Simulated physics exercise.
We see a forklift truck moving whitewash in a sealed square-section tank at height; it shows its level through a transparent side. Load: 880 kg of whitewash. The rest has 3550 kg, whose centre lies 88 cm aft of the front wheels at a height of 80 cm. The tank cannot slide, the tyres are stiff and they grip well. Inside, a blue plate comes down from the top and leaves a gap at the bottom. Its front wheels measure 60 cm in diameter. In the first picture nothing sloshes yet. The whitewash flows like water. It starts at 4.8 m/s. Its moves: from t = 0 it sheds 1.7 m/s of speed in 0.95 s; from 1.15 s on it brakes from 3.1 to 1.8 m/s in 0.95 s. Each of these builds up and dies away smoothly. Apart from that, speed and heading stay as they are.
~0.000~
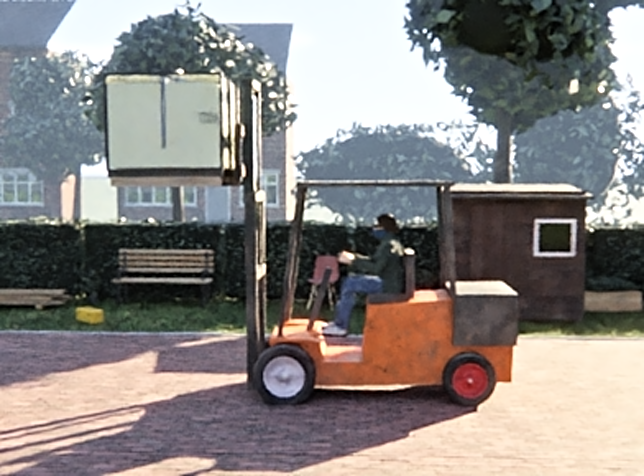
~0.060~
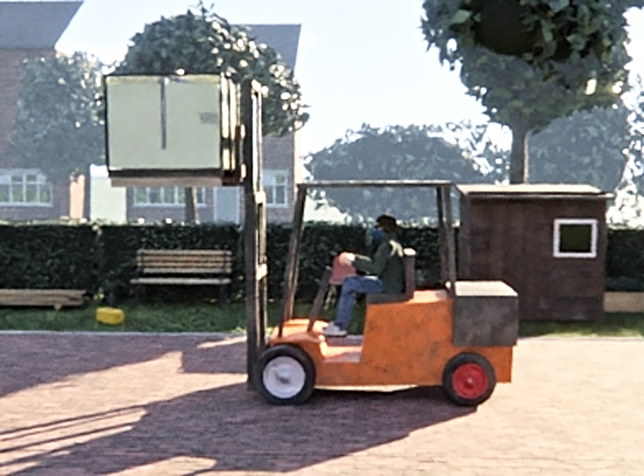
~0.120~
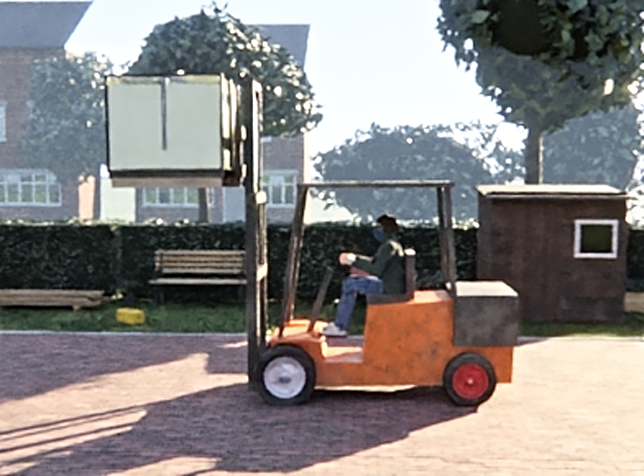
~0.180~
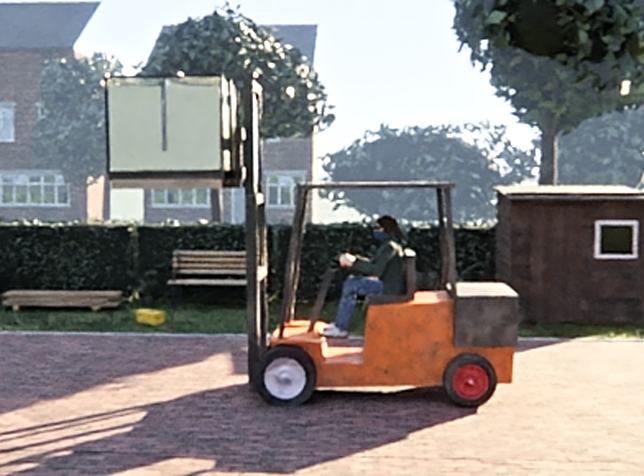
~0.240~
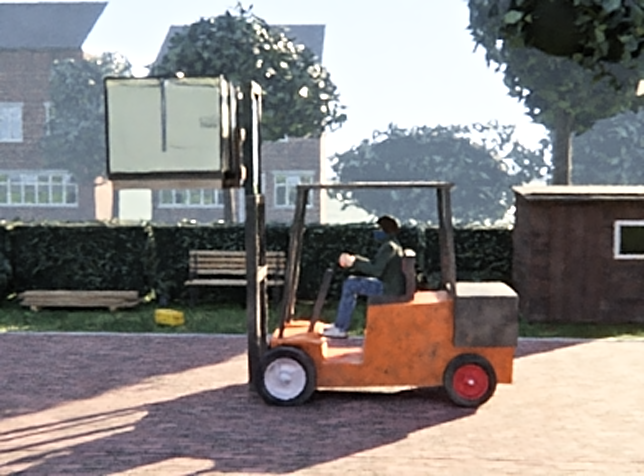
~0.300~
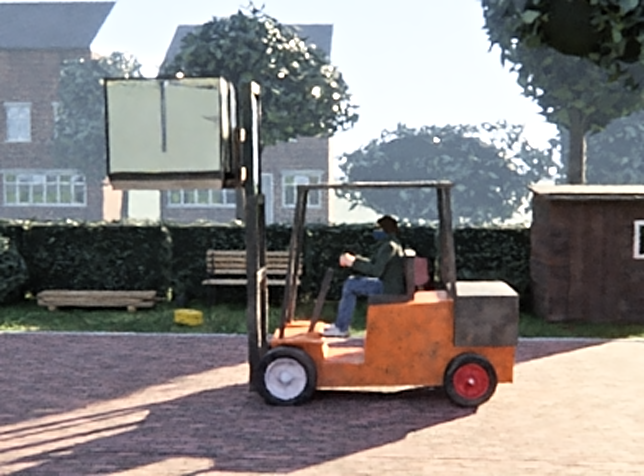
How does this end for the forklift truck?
The forklift truck never lifts a wheel.
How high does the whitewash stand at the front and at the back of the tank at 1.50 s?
About 78 cm in front and 72 cm behind.
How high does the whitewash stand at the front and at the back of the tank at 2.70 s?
About 76 cm in front and 76 cm behind.
By 0.55 s the lean is 1° nose down, wheels down; the liquid stands 67 cm at the back and 80 cm at the front.
By 1.50 s the lean is 0°, wheels down; the liquid stands 73 cm at the back and 79 cm at the front.
By 2.70 s the lean is 0°, wheels down; the liquid stands 76 cm at the back and 76 cm at the front.
By 5.09 s no wheel has left the ground; at worst the lighter axle bore 0 per cent of the weight.
